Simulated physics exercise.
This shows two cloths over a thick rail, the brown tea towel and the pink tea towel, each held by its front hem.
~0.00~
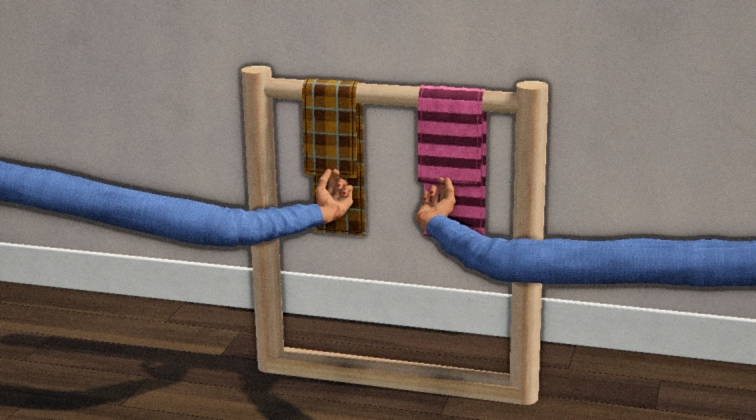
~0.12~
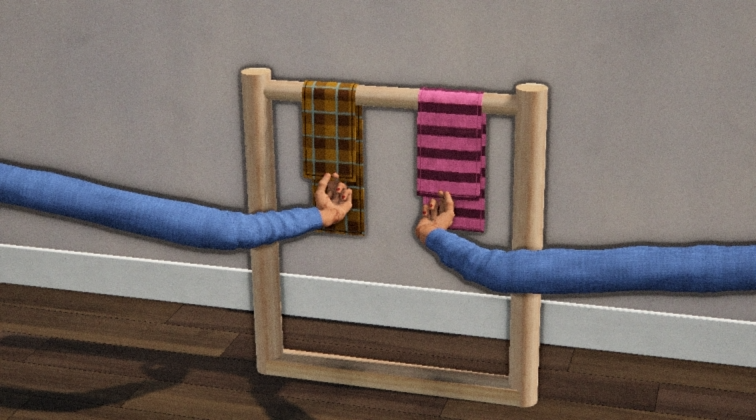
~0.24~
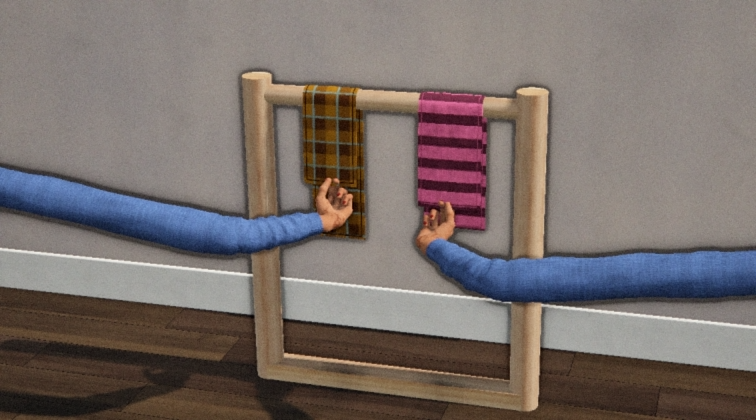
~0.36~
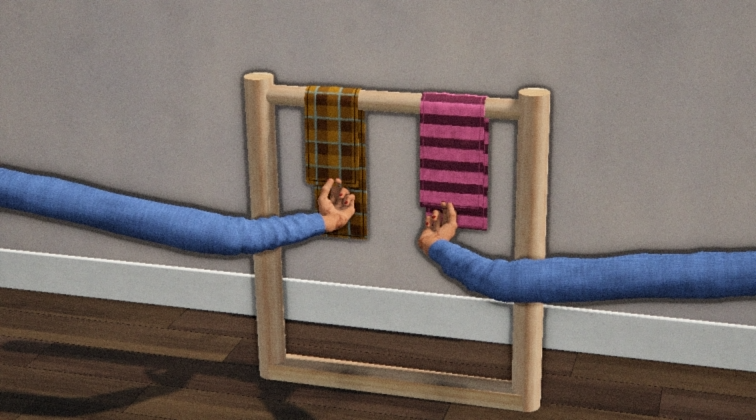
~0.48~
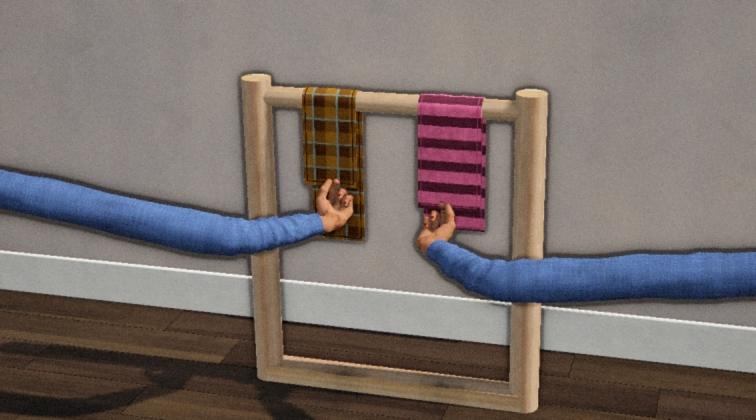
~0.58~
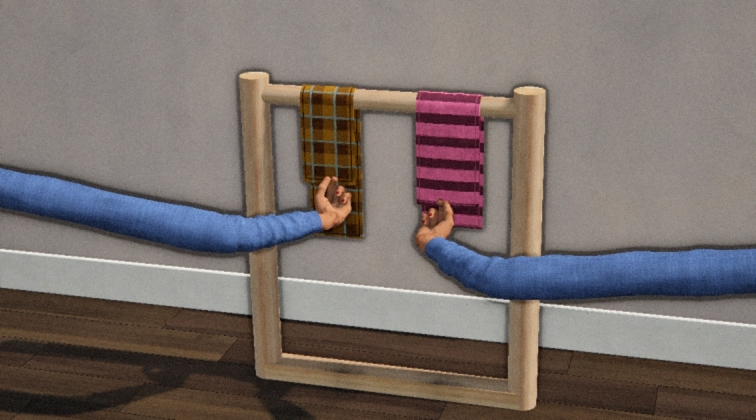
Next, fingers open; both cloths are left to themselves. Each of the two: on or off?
One by one: The brown tea towel is going to hold fast; the pink tea towel is going to hold fast.
Around 0.96 s, brown tea towel at rest on the rail; pink tea towel at rest on the rail.
Finally, brown tea towel at rest on the rail; pink tea towel at rest on the rail. The brown tea towel stays on and the pink tea towel hangs there.
